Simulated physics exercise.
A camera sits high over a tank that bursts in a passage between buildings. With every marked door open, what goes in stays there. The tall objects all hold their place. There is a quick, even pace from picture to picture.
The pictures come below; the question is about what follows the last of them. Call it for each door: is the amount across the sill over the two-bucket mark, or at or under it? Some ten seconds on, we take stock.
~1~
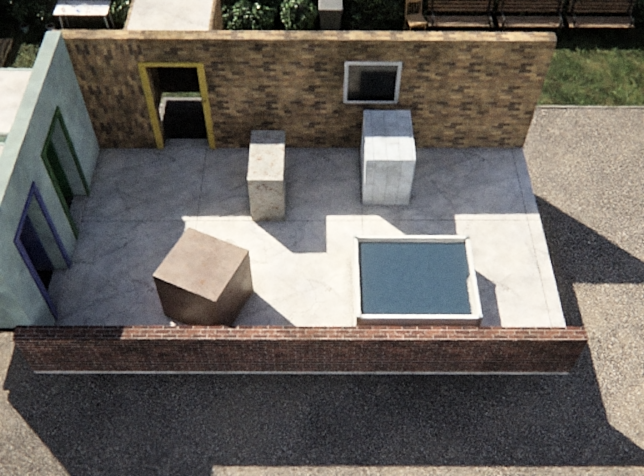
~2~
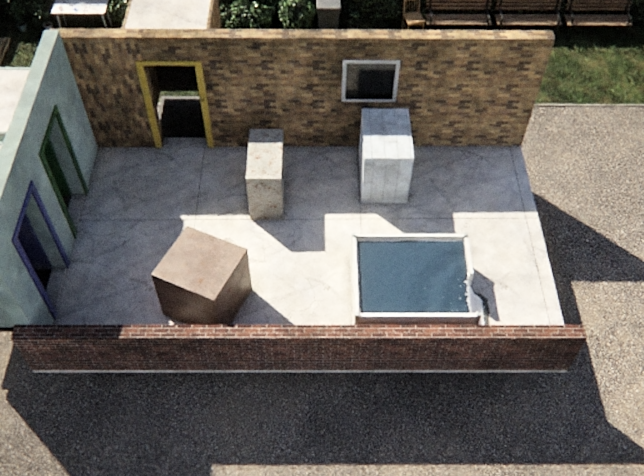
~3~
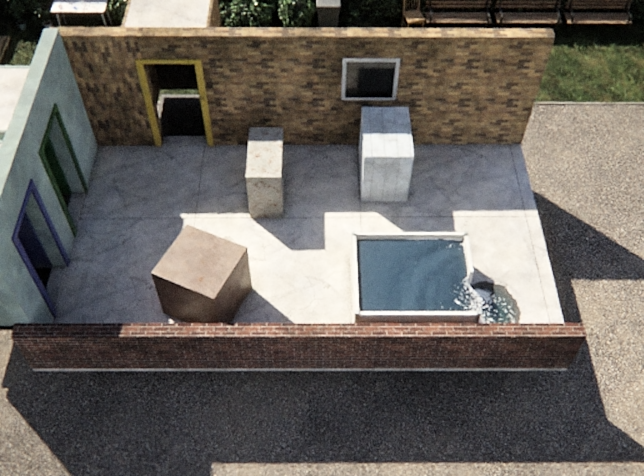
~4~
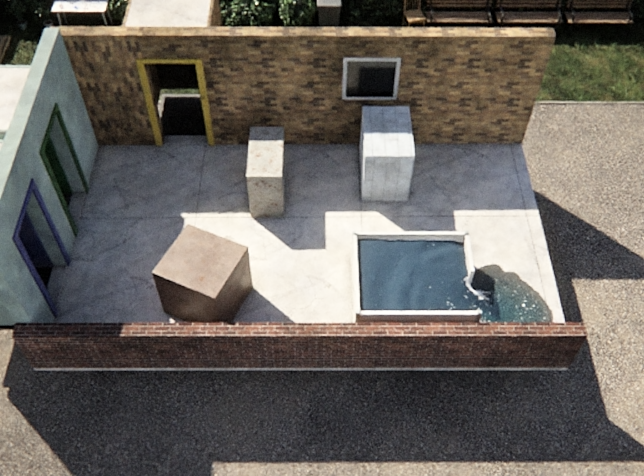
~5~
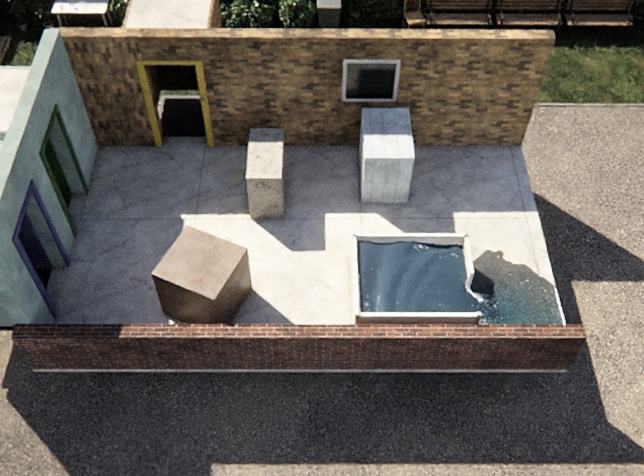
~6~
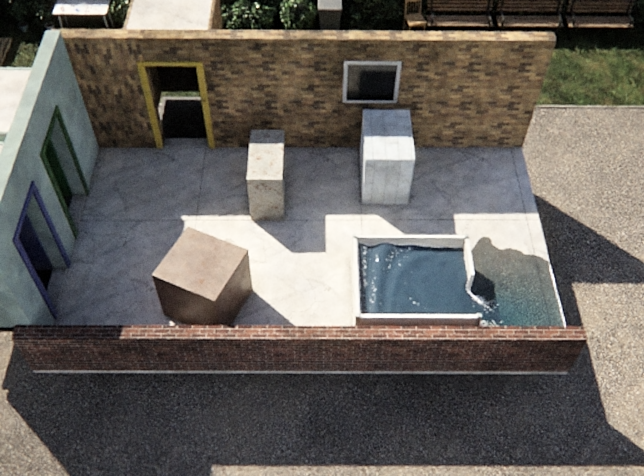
My call: The blue door at or under the mark, the yellow door at or under the mark, the green door at or under the mark.
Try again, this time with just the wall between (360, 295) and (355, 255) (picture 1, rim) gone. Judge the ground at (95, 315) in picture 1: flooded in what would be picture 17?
Soaked.
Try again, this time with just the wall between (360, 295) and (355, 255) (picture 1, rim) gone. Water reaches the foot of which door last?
I say the yellow-painted one.
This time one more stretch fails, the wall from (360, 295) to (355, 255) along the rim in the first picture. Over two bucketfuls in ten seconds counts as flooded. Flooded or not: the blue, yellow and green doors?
Blue exceeds the limit, yellow exceeds the limit, green exceeds the limit.
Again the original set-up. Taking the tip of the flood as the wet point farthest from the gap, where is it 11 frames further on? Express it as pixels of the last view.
I reckon the front has reached (353, 349) by then.
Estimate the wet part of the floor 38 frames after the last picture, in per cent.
That should be about 10 %.
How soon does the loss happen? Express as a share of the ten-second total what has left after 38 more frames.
It would be around 85 %.
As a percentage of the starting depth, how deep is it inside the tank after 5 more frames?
That comes to about 68 per cent.
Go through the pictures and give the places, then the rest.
In the first frame, the tank at (415, 278) is whole and still.
In the second frame, the front is at a hidden place, out from the gap at (468, 309).
In the third frame, water pours out at (468, 309) and has run to (515, 310).
In the fourth frame, the front is at (548, 322), out from the gap at (468, 309).
In the fifth frame, water pours out at (468, 310) and has run to a hidden place.
In the sixth frame, water pours out at (468, 312) and has run to (549, 268).
A moment on, water covers 10 % of the floor; the blue door not reached, the yellow door not reached, the green door not reached.
Next, water covers 10 % of the floor; the blue door not reached, the yellow door not reached, the green door not reached.
Then, water covers 10 % of the floor; the blue door not reached, the yellow door not reached, the green door not reached.
Later, water covers 10 % of the floor; the blue door not reached, the yellow door not reached, the green door not reached.
In the end, water covers 10 % of the floor; the blue door not reached, the yellow door not reached, the green door not reached.
